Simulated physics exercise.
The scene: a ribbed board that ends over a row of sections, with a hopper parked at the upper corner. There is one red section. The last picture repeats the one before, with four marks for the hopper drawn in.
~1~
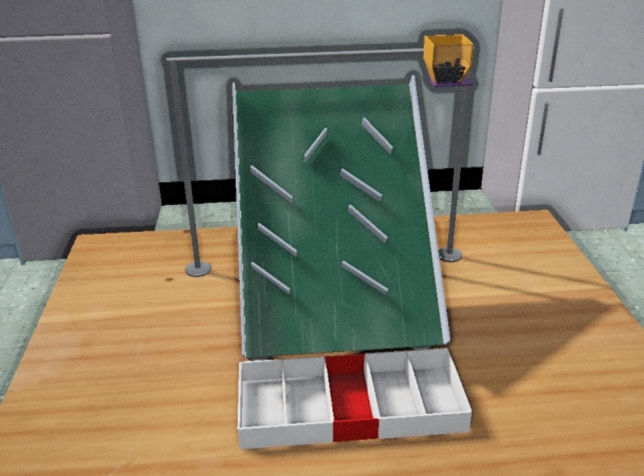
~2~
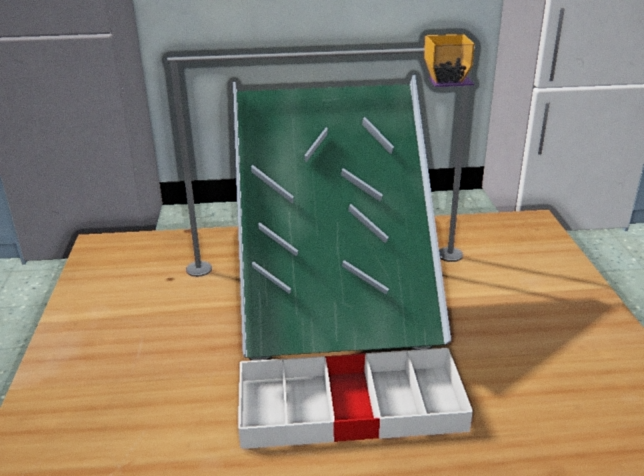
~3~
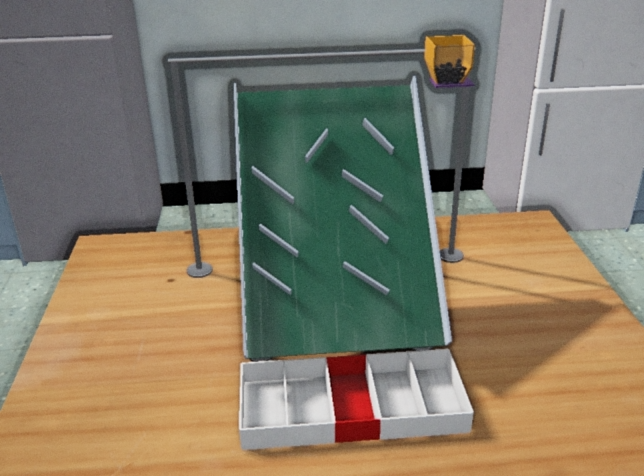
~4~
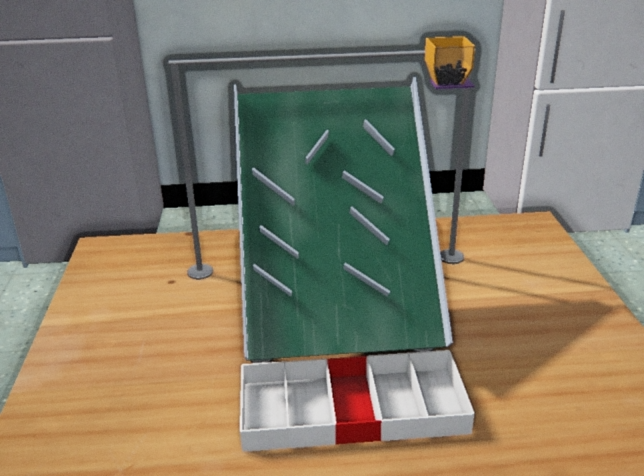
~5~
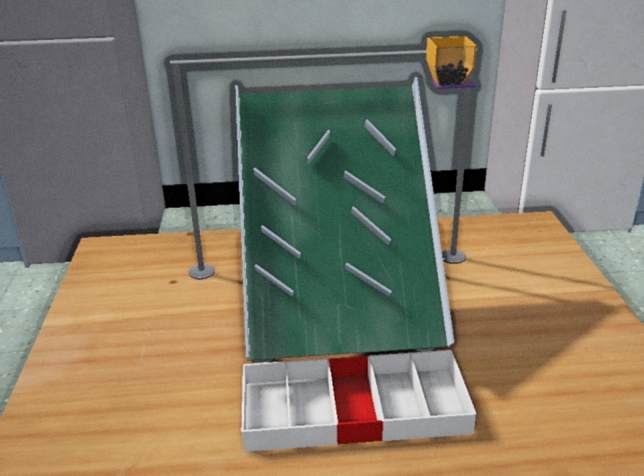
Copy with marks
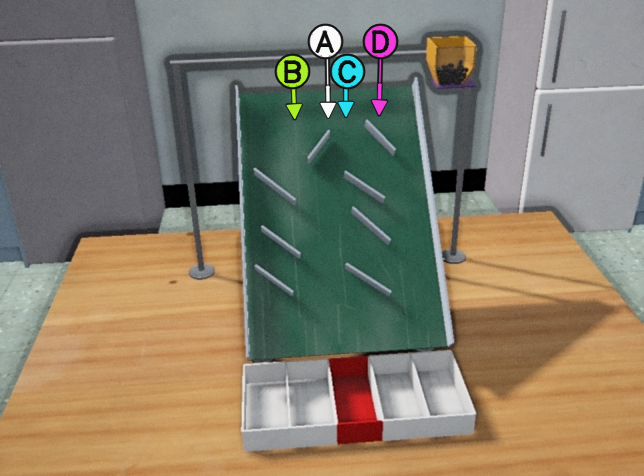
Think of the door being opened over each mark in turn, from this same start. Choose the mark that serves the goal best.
The best mark is B.
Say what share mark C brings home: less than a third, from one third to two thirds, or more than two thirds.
Less than a third.
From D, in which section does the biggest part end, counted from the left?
It is the fifth one.
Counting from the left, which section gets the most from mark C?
The fifth.
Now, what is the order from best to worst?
B, A, C, D.
On the marked copy, mark A meets the board at (328, 112); mark B meets the board at (294, 113); mark C meets the board at (345, 111); mark D meets the board at (379, 109).
Choosing A, about a third in the red section, about half in other sections, a small part held on the board.
Choosing B, about half in the red section, about half in other sections, a stray few held on the board.
Choosing C, a small part in the red section, most in other sections, a stray few held on the board.
Choosing D, none in the red section, nearly all in other sections.
